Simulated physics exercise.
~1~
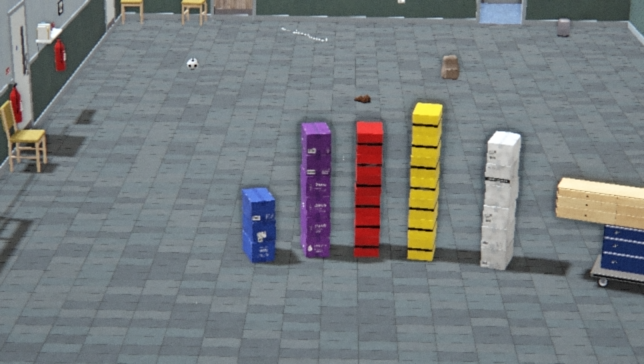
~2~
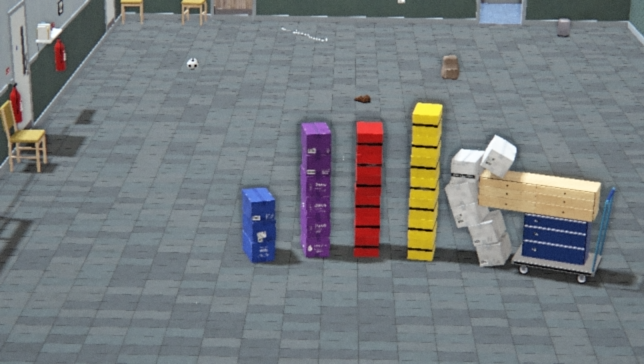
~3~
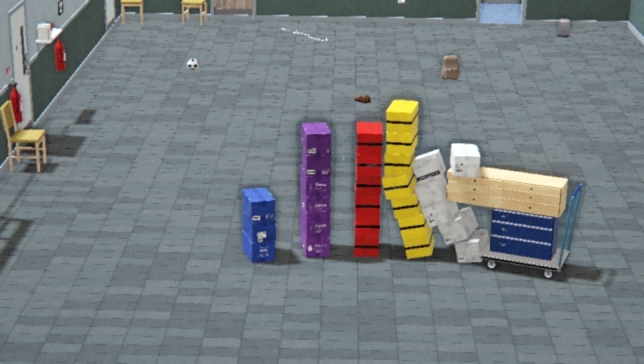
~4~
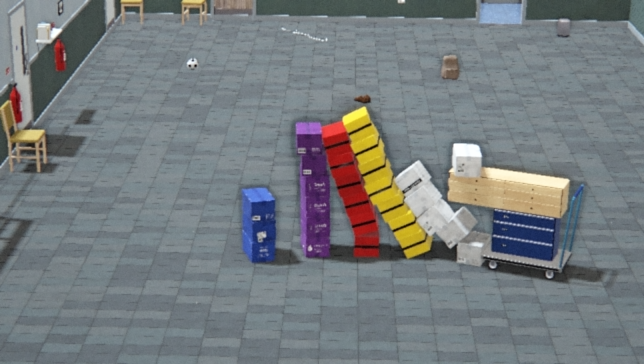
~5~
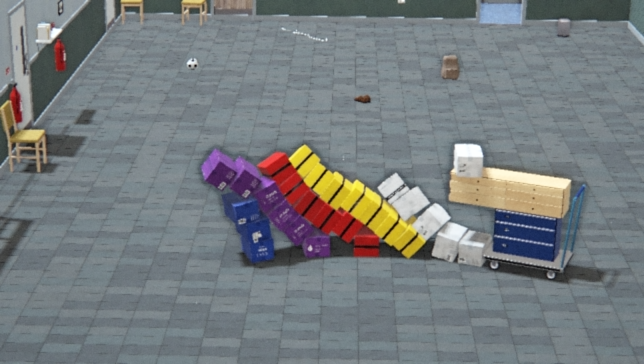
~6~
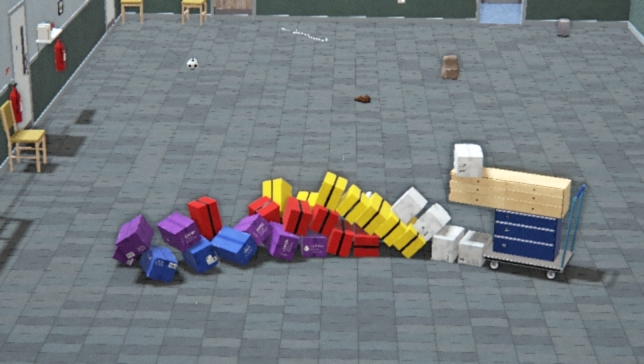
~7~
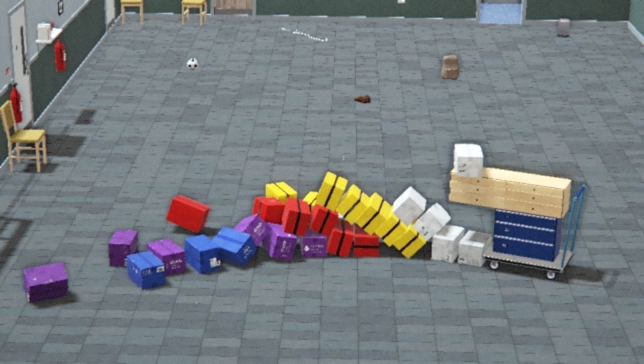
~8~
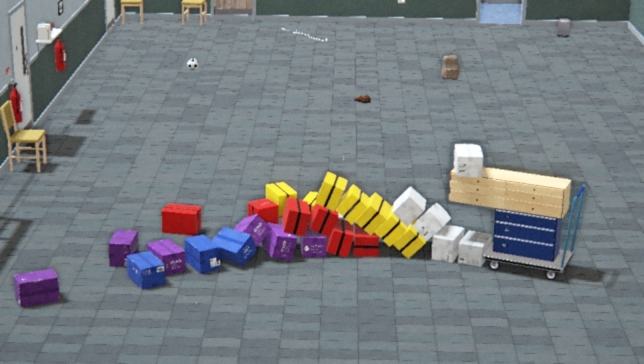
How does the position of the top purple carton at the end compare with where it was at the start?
At the start it sits on top of the upright purple pile, between the blue and red piles. At the end it lies down on the floor well to the left, past where the blue pile stood.
